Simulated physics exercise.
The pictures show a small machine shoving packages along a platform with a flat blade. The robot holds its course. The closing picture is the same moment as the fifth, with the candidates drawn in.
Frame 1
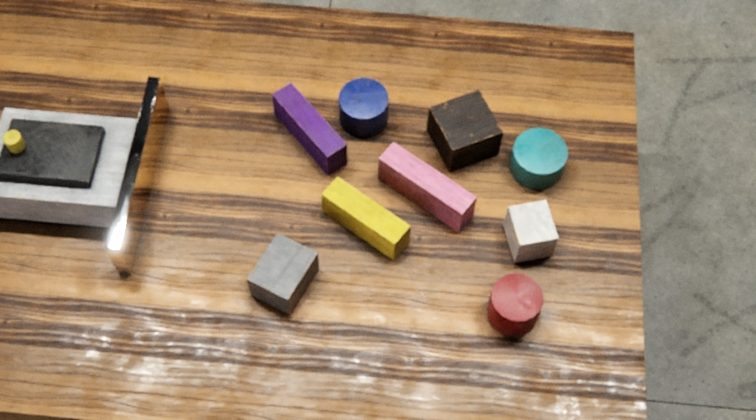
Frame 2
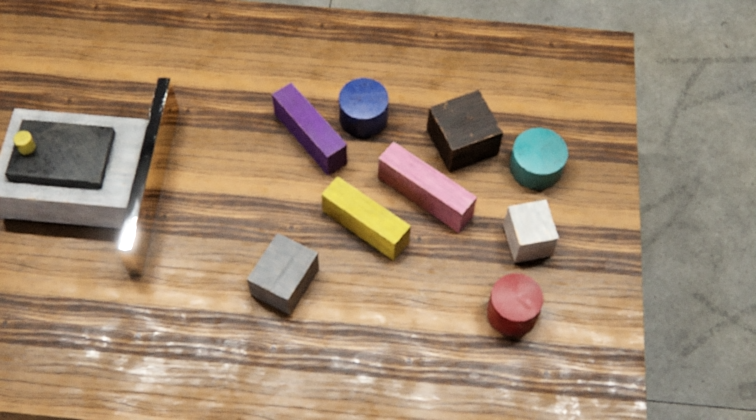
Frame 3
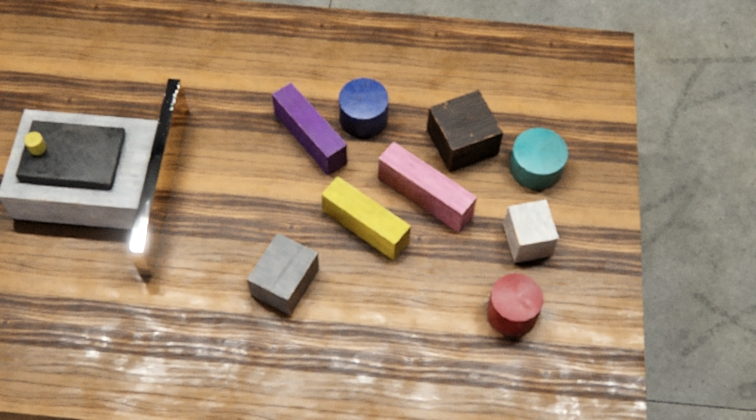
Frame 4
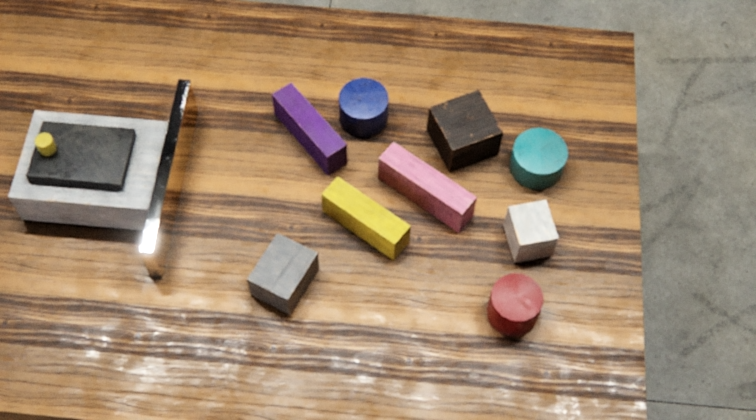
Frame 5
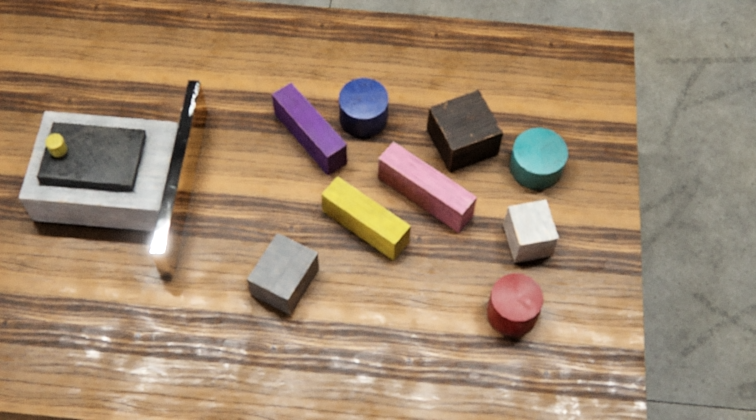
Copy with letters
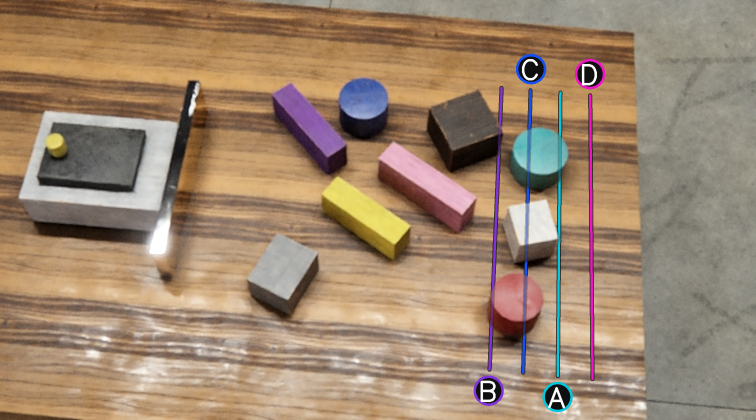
Small machine with a flat upright blade sliding slowly rightward across a wooden surface, the colourful blocks and cylinders staying still.
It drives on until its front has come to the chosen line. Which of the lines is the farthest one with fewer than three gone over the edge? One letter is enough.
No third one falls up to A.
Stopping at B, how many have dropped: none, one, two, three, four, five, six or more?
The count is none.
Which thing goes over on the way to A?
It is the white crate.
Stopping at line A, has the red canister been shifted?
Yes.
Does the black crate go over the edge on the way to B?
No.
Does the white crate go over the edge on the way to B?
No.
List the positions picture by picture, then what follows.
In the first frame, turquoise canister (539, 159); black crate (464, 131); purple stick (310, 129).
In the second frame, robot (68, 153); yellow stick (366, 219).
In the third frame, robot (78, 154); blue canister (363, 108).
In the fourth frame, robot (89, 155); red canister (515, 305).
In the fifth frame, robot (100, 156); turquoise canister (539, 159); black crate (464, 131); purple stick (310, 129).
On the copy, A at (559, 224); B at (496, 218); C at (527, 221); D at (591, 227).
On A. First, robot (236, 167); blue canister (382, 109); grey crate (334, 277).
Then, robot (373, 179); turquoise canister (562, 171); white crate (561, 231).
Finally, robot (484, 189); white crate over the edge; turquoise canister (640, 178); one fallen.
By contrast, B is within the limit but short; C is within the limit but short; D drops five.
